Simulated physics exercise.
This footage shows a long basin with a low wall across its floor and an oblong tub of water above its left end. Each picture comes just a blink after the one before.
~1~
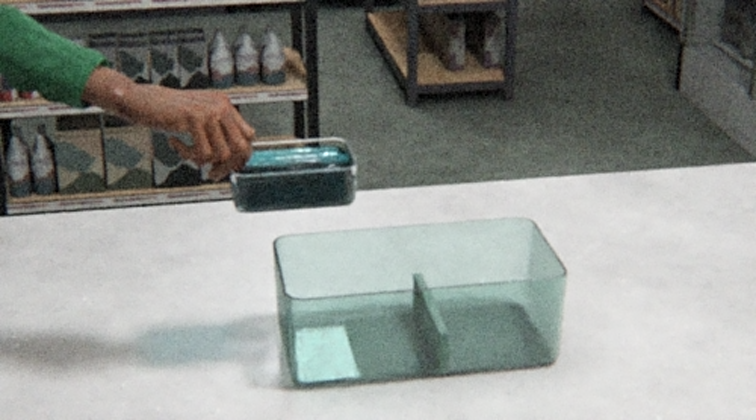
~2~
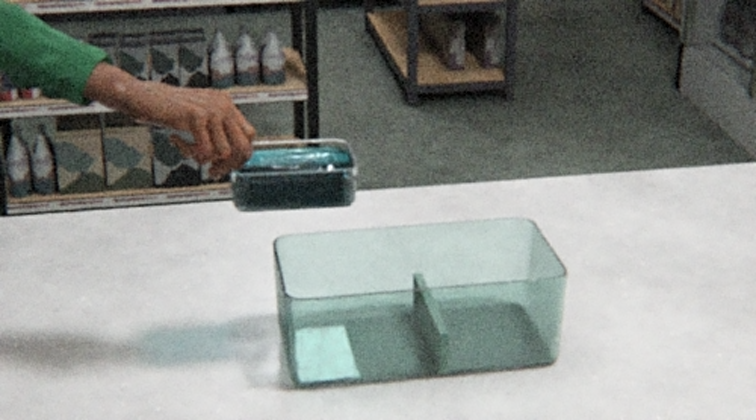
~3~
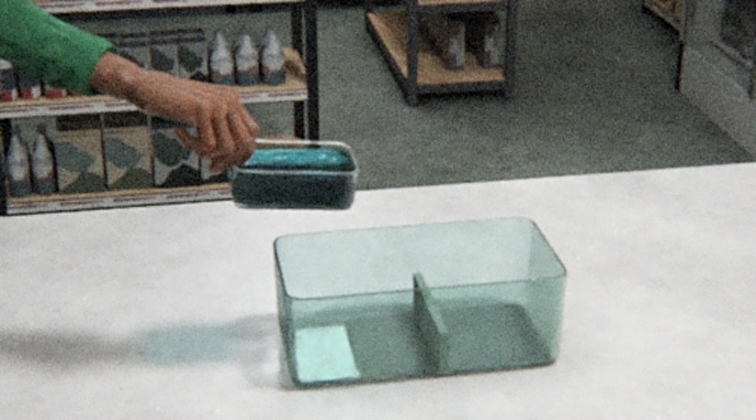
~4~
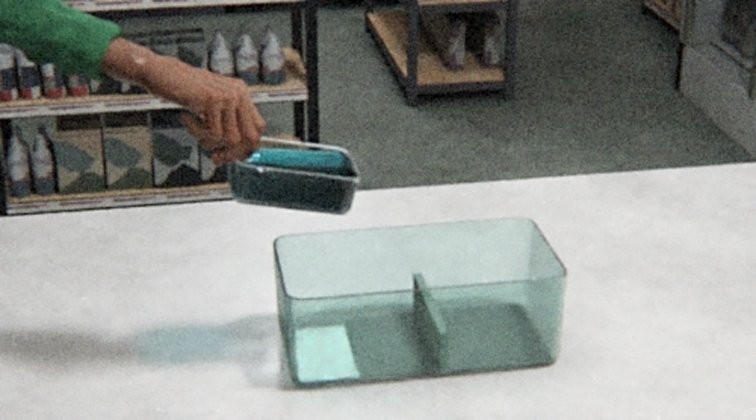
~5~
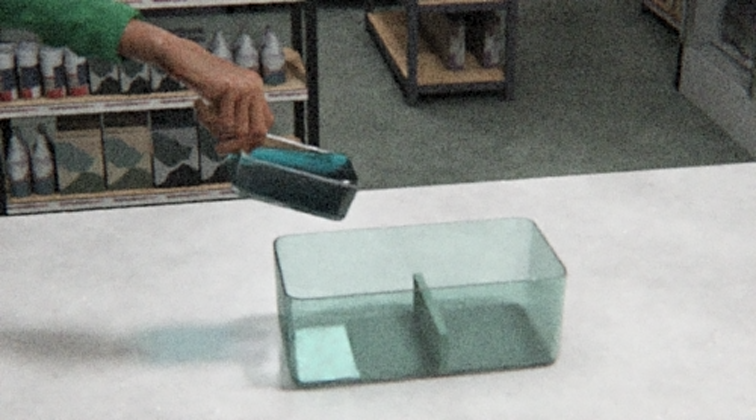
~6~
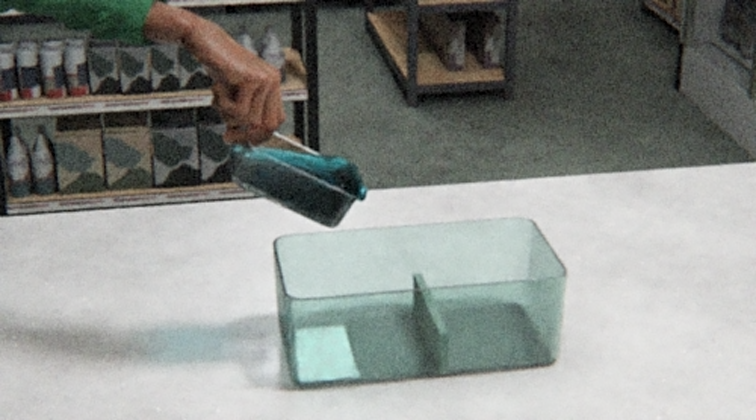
A small oblong tub of blue water, held by a hand in a green sleeve above the left end of a clear, divided basin, stayed nearly level at first, then tilted steadily down to the right.
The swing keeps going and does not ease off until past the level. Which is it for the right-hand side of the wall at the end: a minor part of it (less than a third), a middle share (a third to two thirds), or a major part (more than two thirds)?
The share right of the wall ends up below a third.
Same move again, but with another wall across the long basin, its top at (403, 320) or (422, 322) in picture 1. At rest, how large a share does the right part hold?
It would come to roughly 50 per cent the first time and roughly 15 per cent the second.
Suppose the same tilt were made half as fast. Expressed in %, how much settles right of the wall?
It comes to about 0 per cent.
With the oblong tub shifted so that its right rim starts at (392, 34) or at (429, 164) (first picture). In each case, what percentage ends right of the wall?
The first start yields 75 per cent, the second 85 per cent.
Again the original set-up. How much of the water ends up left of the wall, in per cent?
Close to 95 in a hundred.
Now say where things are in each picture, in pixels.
In the first frame, it leans 0°; its right rim is at (352, 154); the water meets the walls at (231, 166) and (349, 157); the long basin's rim runs from (280, 269) to (550, 247); the wall's top is at (430, 303).
In the second frame, it leans 1°; its right rim is at (352, 155); the water meets the walls at (231, 165) and (349, 158).
In the third frame, it leans 5°; its right rim is at (353, 159); the water meets the walls at (232, 163) and (350, 160).
In the fourth frame, it leans 12°; its right rim is at (354, 166); the water meets the walls at (233, 161) and (351, 161).
In the fifth frame, it leans 21°; its right rim is at (354, 175); the water meets the walls at (234, 159) and (351, 167); 3 per cent is over the edge.
In the sixth frame, it leans 31°; its right rim is at (352, 185); the water meets the walls at (233, 158) and (339, 170); 10 per cent is over the edge.
A moment on, the oblong tub is tipped on its side and 8 per cent is still to pour, 61 is left of the wall and 0 right of it.
Next, the oblong tub is tipped on its side and 2 per cent is still to pour, 95 is left of the wall and 2 right of it.
Then the oblong tub is tipped on its side and 0 per cent is still to pour, 95 is left of the wall and 4 right of it.
Later the oblong tub is tipped on its side and 0 per cent is still to pour, 96 is left of the wall and 4 right of it.
At rest 96 per cent lies left of the wall, 4 right of it and 1 outside.
